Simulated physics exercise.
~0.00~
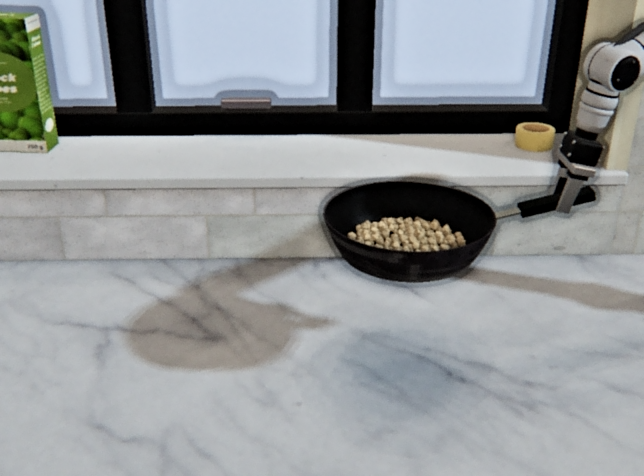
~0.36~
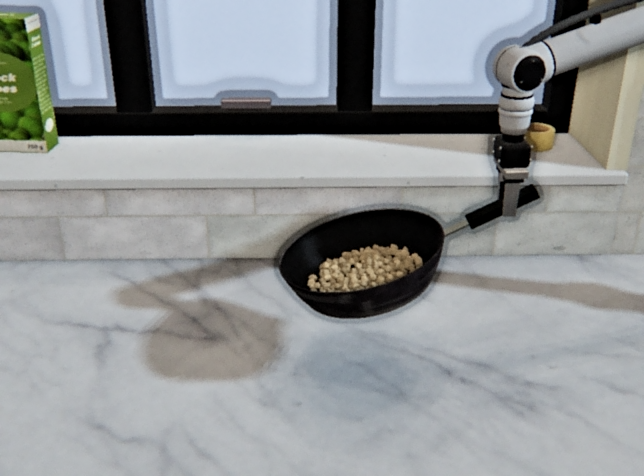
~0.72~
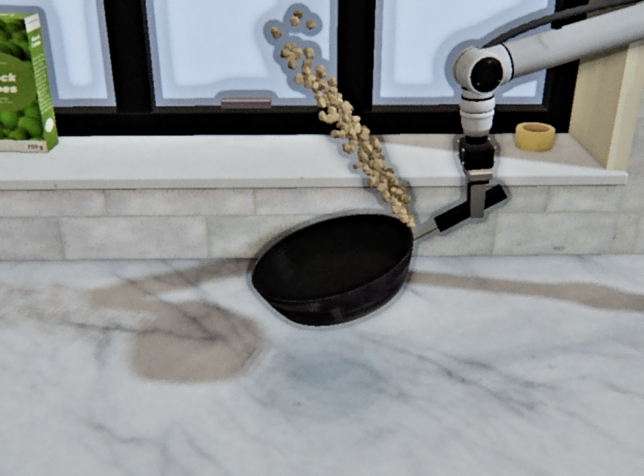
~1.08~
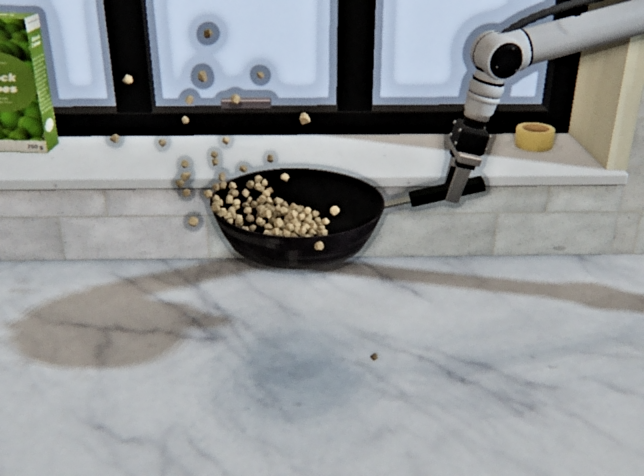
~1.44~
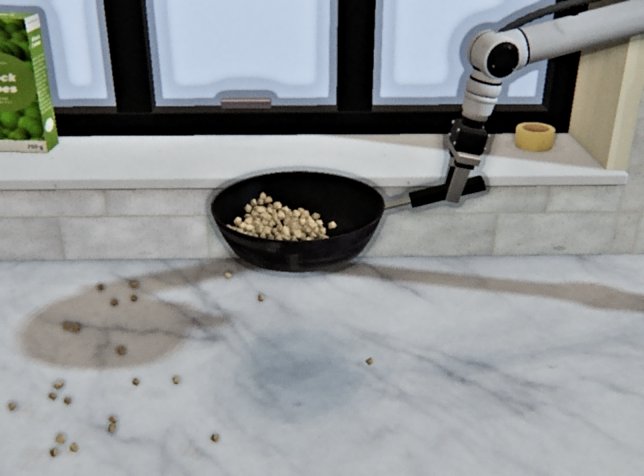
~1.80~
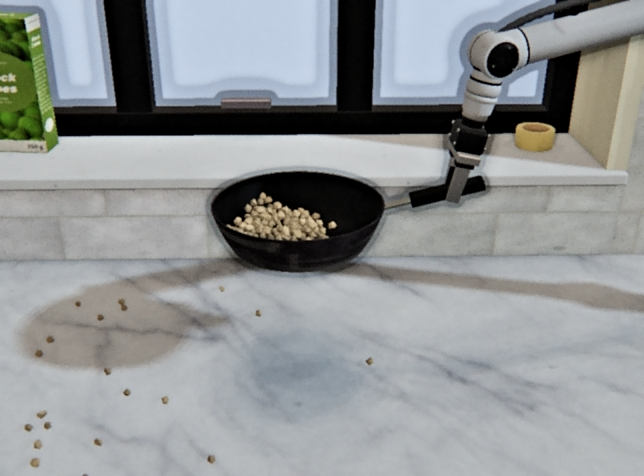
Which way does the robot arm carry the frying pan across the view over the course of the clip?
It carries the frying pan to the left, away from where it starts near the right side.
